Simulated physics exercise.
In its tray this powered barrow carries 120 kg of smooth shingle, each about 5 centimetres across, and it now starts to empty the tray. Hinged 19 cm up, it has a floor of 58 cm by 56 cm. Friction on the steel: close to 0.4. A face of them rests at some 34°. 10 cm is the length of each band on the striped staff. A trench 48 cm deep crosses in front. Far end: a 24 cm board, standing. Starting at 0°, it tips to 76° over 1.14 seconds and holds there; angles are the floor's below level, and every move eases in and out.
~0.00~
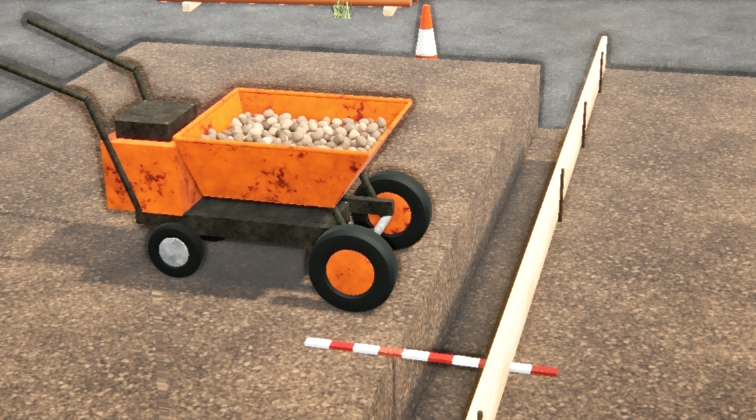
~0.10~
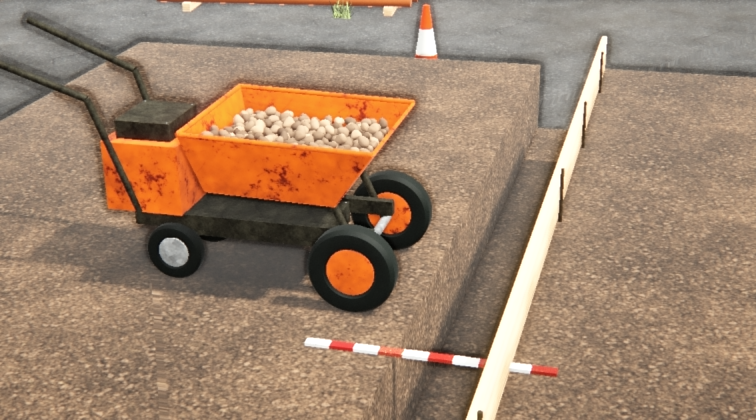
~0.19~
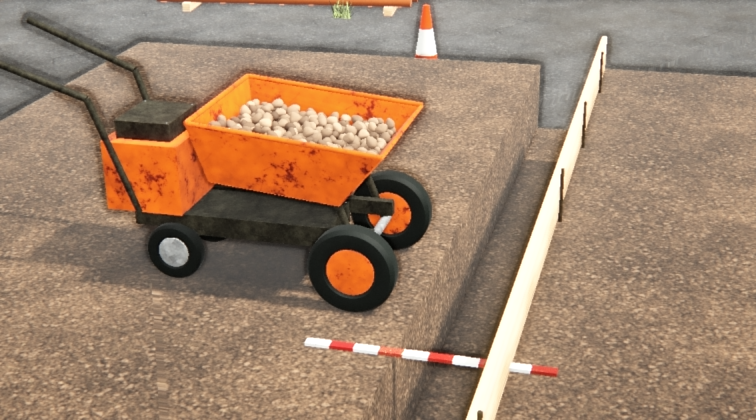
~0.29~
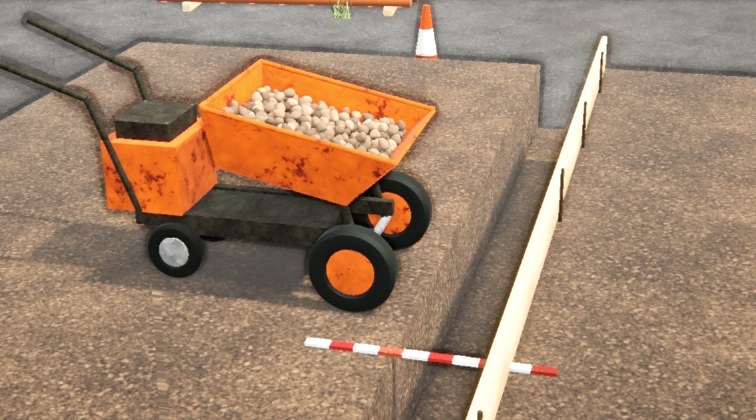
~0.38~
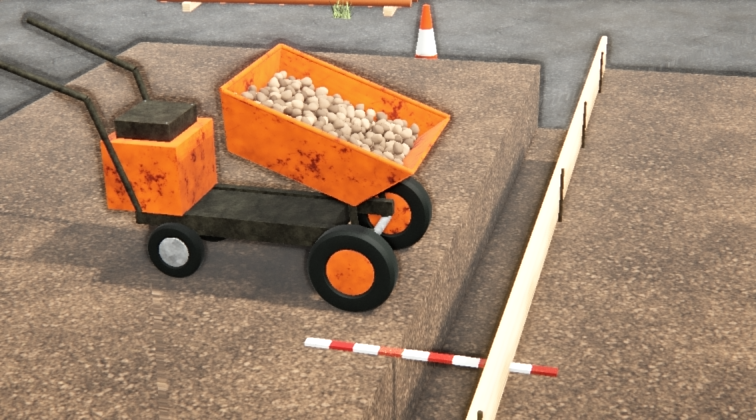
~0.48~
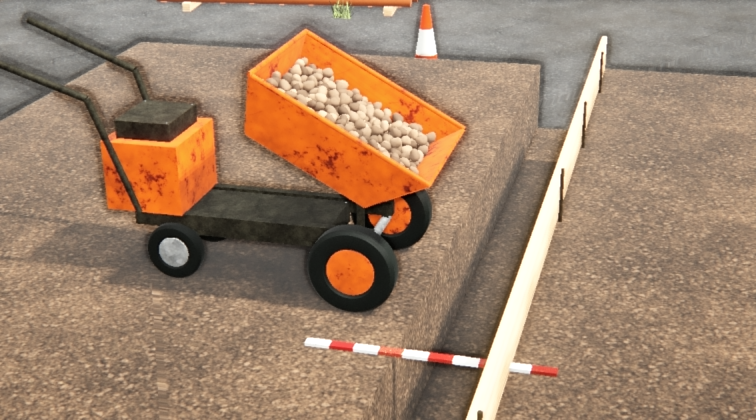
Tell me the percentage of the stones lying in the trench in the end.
Close to 67 %.
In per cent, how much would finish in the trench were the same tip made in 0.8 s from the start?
It'd be some 60 per cent.
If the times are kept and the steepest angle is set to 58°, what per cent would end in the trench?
Share in trench: Approx. 50%.
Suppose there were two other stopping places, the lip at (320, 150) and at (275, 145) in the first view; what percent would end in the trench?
100 % and 100 %.
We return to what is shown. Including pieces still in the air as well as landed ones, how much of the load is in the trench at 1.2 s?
Some 30 per cent of the load by that point.
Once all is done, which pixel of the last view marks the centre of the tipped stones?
Roughly at pixel (506, 369).
After 0.9 s the floor is at 65°; 100 % in the tray; the foremost stones are at (491, 223).
After 1.2 s the floor is at 76°; 49 % in the tray, 29 % in the trench, 22 % past the trench; the foremost stones are at (637, 291).
After 1.6 s the floor is at 76°; 13 % in the tray, 54 % in the trench, 33 % past the trench; the foremost stones are at (756, 304).
After 3.5 s the floor is at 76°; 0 % in the tray, 67 % in the trench, 33 % past the trench; the foremost stones are past the picture's edge.
